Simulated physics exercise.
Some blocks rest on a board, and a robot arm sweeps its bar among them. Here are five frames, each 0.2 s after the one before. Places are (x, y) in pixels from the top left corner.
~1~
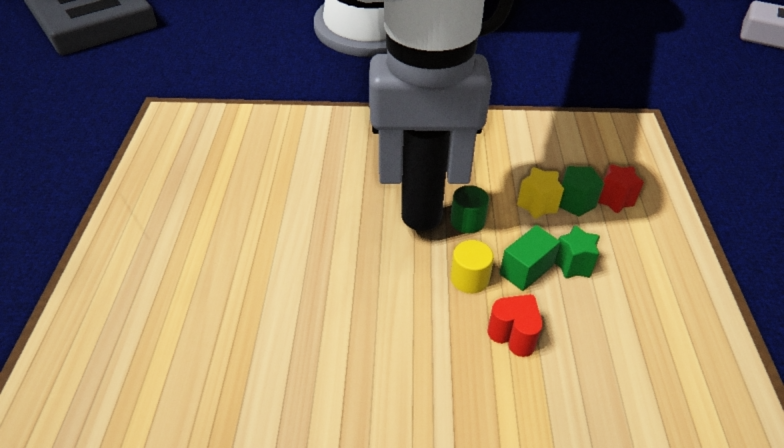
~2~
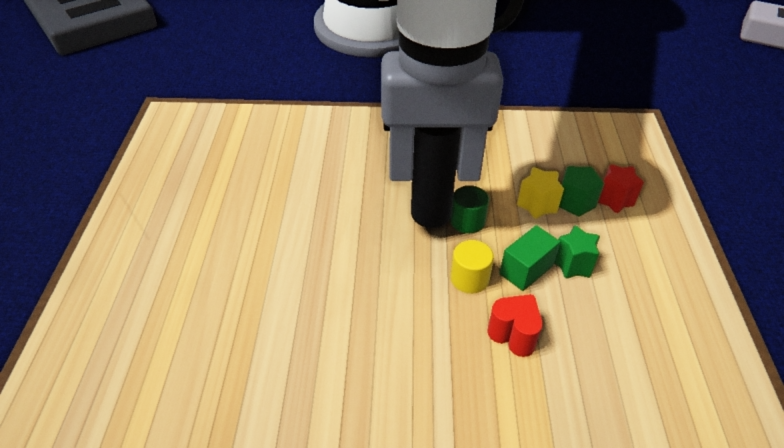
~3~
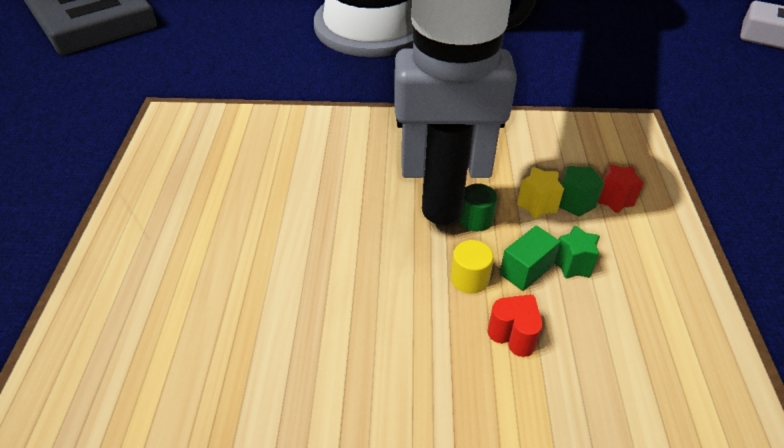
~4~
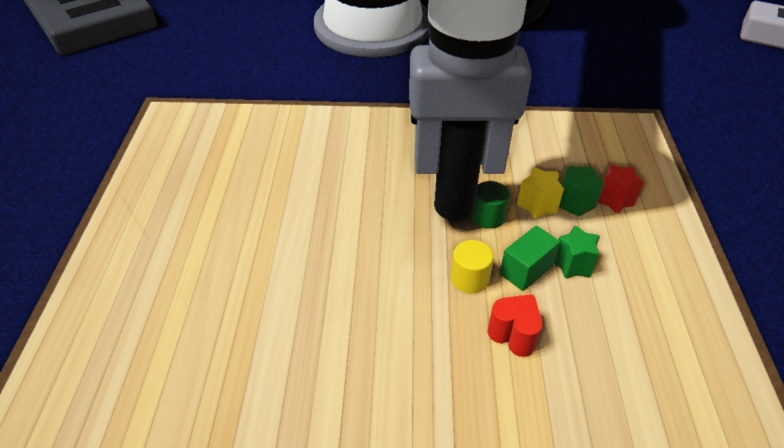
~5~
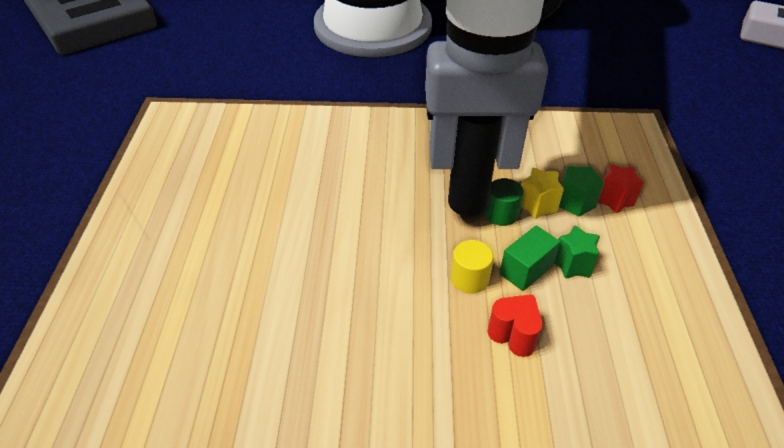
On a wooden board, a robot arm's black bar moving right, pushing a green cylinder toward a yellow star among still blocks.
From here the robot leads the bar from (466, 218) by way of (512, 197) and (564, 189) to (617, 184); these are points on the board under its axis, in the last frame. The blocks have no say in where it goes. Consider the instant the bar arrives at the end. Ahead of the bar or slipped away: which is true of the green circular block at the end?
The bar still drives it.
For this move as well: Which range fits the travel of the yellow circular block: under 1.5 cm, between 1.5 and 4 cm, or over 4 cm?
The block winds up within 1.5 cm of where it is now.
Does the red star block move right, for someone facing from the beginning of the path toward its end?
Short answer: Yes.
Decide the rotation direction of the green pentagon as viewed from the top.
Twists clockwise.
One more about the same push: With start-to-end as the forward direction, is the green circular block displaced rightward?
No, that is not how it ends up.
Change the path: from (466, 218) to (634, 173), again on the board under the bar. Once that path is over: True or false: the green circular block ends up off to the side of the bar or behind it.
Answer: False.
What follows on the original path. One third of the way, bar (515, 184); green circular block (550, 165); yellow star block (579, 157), turned 25° clockwise; green pentagon (612, 175), turned 70° clockwise; red star block (648, 179), turned 25° anticlockwise.
Two thirds of the way, bar (568, 175); green circular block (600, 153); yellow star block (619, 140); green pentagon (624, 173), turned 115° clockwise; red star block (662, 184), turned 15° anticlockwise.
At the end, bar (622, 170); yellow circular block still; green circular block (644, 143); yellow star block (641, 124), turned 40° anticlockwise; green pentagon (662, 175), turned 155° clockwise; red star block (691, 198).
